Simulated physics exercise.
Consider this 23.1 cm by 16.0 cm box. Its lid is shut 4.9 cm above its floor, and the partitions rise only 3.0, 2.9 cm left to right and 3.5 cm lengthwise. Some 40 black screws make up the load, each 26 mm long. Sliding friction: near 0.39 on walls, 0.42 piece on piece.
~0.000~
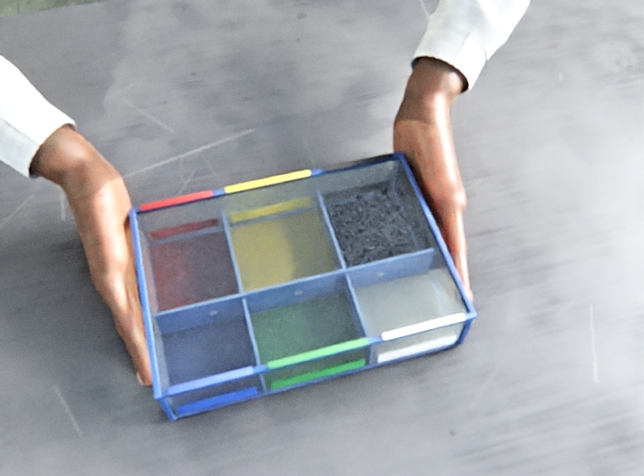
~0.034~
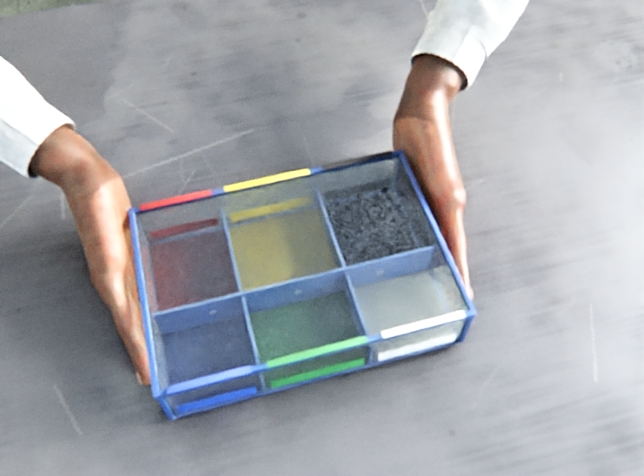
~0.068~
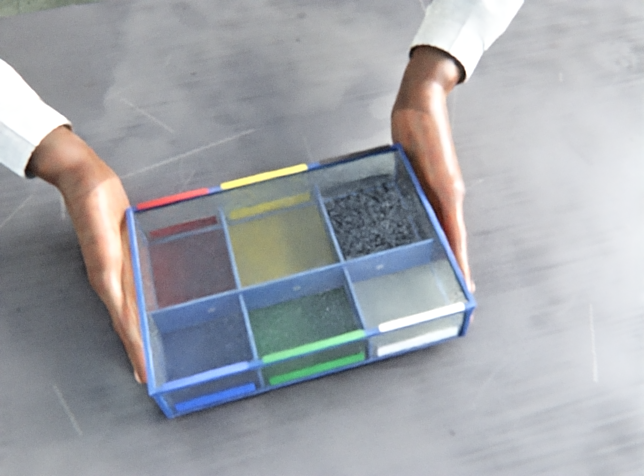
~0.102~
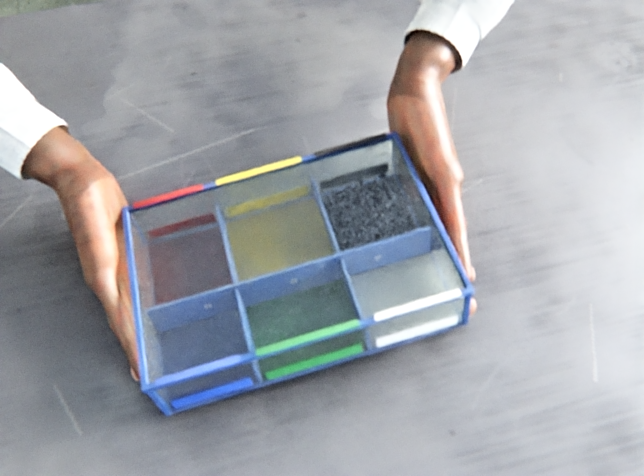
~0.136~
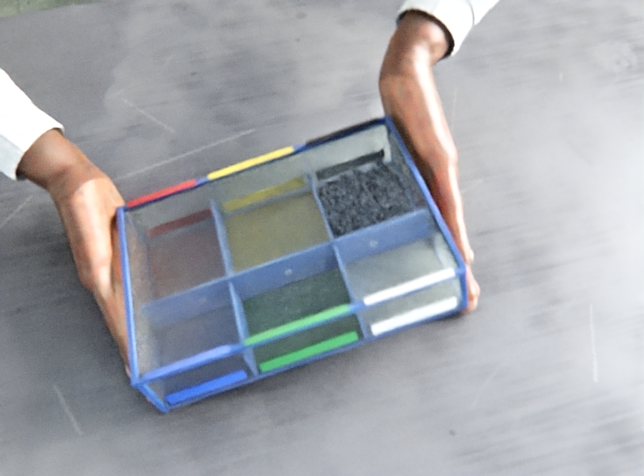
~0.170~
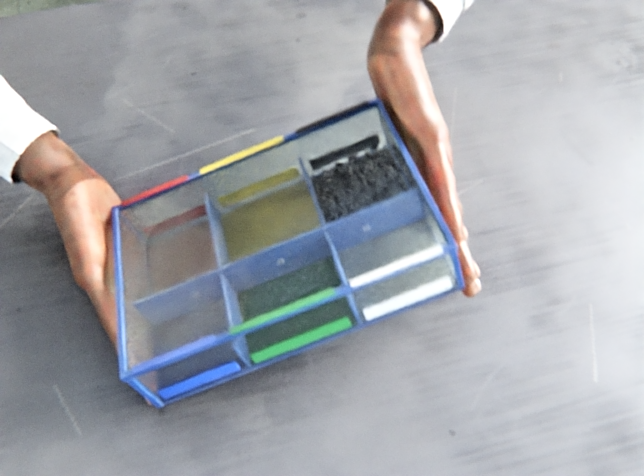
Two hands hold a clear divided box with dark pieces inside and steadily tilt it.
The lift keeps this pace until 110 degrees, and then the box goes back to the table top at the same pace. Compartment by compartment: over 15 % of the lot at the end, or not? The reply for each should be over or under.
For red it is over, for blue it is under, for green it is under, for yellow it is over, for white it is under, for black it is over.
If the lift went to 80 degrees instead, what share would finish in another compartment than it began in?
Estimate: Around 50 %.
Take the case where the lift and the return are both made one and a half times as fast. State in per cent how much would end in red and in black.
In per cent, red gets 30 and black gets 40.
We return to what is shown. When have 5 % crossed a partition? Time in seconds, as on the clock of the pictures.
Near 0.70 s.
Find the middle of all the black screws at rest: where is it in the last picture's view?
Look around (248, 231) in the last picture.
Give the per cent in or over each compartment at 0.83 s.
In per cent: Red 5, blue 0, green 0, yellow 20, white 0, black 75.
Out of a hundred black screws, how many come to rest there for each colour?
Red: 35 %, blue: 0 %, green: 0 %, yellow: 35 %, white: 0 %, black: 30 %.
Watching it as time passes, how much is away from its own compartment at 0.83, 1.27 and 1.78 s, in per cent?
About 25, 70, 70.
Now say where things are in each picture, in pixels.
In the first picture, box tilt 0 degrees, front corners at (161, 393) and (470, 314); black 100 %.
In the second picture, box tilt 1 degrees, front corners at (159, 392) and (470, 312).
In the third picture, box tilt 3 degrees, front corners at (155, 389) and (469, 304), lowest corner left back.
In the fourth picture, box tilt 7 degrees, front corners at (149, 385) and (467, 290), lowest corner left back.
In the fifth picture, box tilt 12 degrees, front corners at (138, 379) and (461, 269), lowest corner left back.
In the sixth picture, box tilt 17 degrees, front corners at (127, 373) and (450, 246), lowest corner left back; black 100 %. The box's pace is about 160 degrees a second.
Then, at 0.83 s, tilt 110 degrees; red 5 %, yellow 20 %, black 75 %.
After 1.27 s, tilt 48 degrees; red 35 %, yellow 35 %, black 30 %.
Then, at 1.78 s, tilt 0 degrees; red 35 %, yellow 35 %, black 30 %.
At rest (2.4 s), red 35 %, blue 0 %, green 0 %, yellow 35 %, white 0 %, black 30 %.
